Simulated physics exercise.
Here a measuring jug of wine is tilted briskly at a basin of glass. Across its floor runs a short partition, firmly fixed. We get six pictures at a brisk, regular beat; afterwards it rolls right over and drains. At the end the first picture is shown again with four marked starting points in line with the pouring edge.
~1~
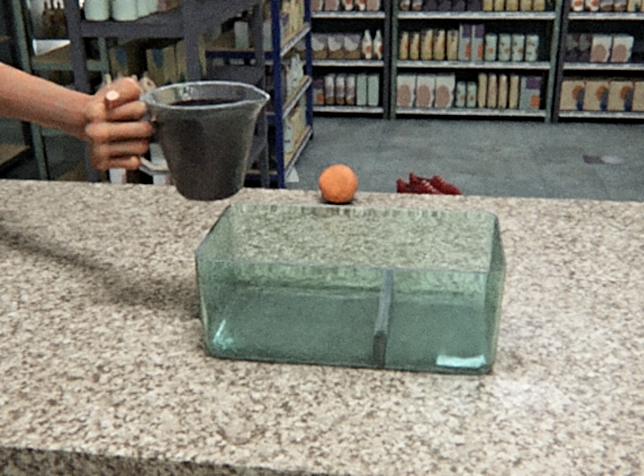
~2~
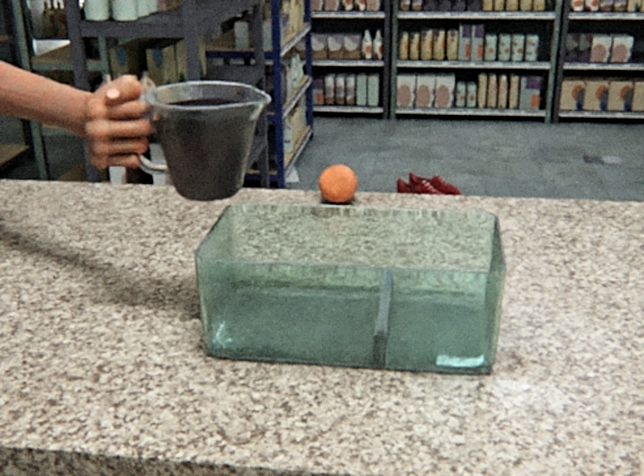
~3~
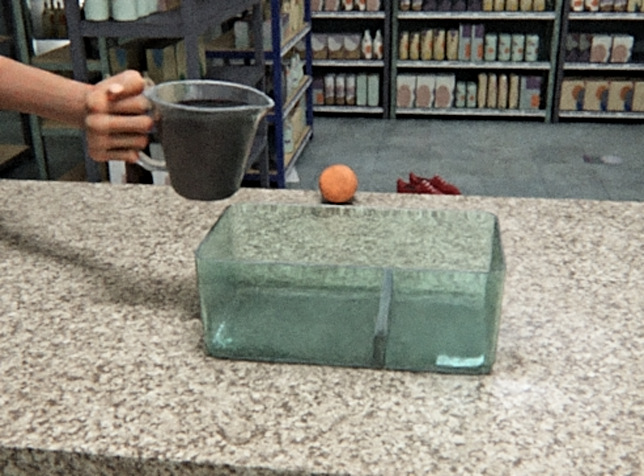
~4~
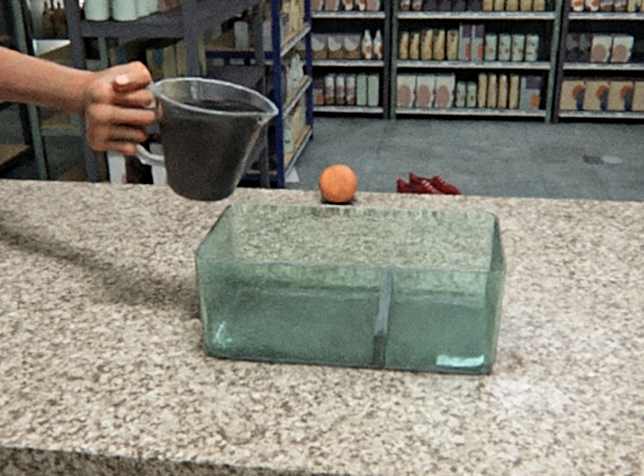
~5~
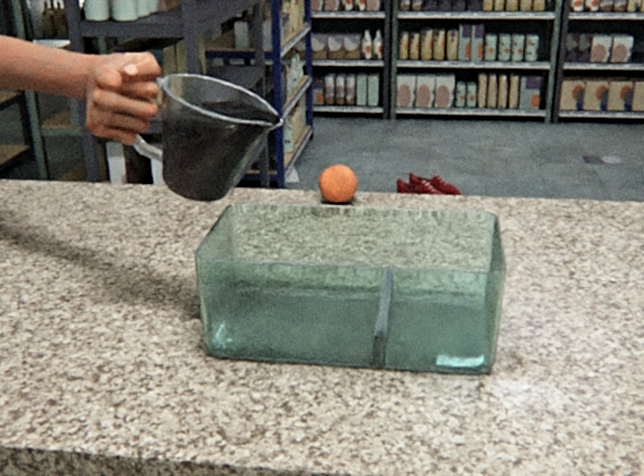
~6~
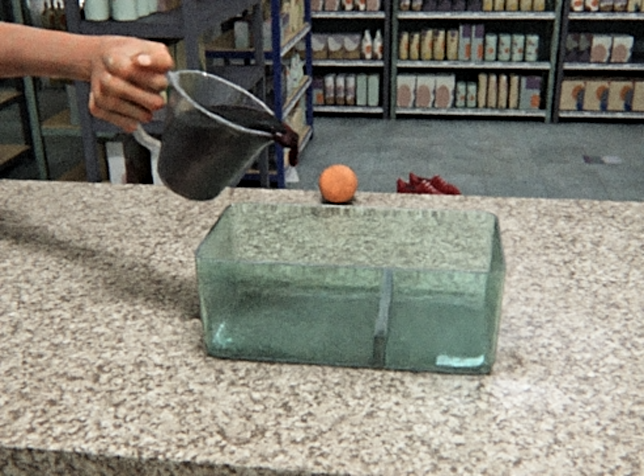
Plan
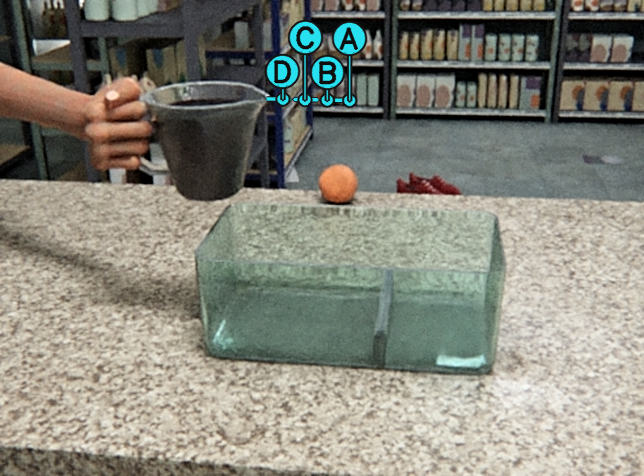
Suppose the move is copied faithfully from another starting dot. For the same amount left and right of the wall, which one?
B beats the others.
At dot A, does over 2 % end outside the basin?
No.
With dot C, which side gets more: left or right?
The left one.
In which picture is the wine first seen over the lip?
Picture 6.
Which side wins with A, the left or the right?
The right side.
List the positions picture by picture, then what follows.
The first picture shows upright, lip at (267, 98); basin from (206, 351) to (495, 369); top of the wall at (385, 301); nothing has left yet.
The second picture shows upright, lip at (268, 100); nothing has left yet.
The third picture shows tipped about 5°, lip at (271, 105); nothing has left yet.
The fourth picture shows tipped about 11°, lip at (276, 112); nothing has left yet.
The fifth picture shows tipped about 19°, lip at (280, 123); nothing has left yet.
The sixth picture shows tipped about 29°, lip at (283, 136); wine is over the lip, down to (293, 163).
In cyan, A at (349, 100); B at (327, 100); C at (305, 99); D at (282, 99).
For dot A, about 22 % ends left of the wall and 78 % right of it.
For dot B, about 46 % ends left of the wall and 54 % right of it.
For dot C, about 80 % ends left of the wall and 19 % right of it.
For dot D, about 92 % ends left of the wall and 7 % right of it.
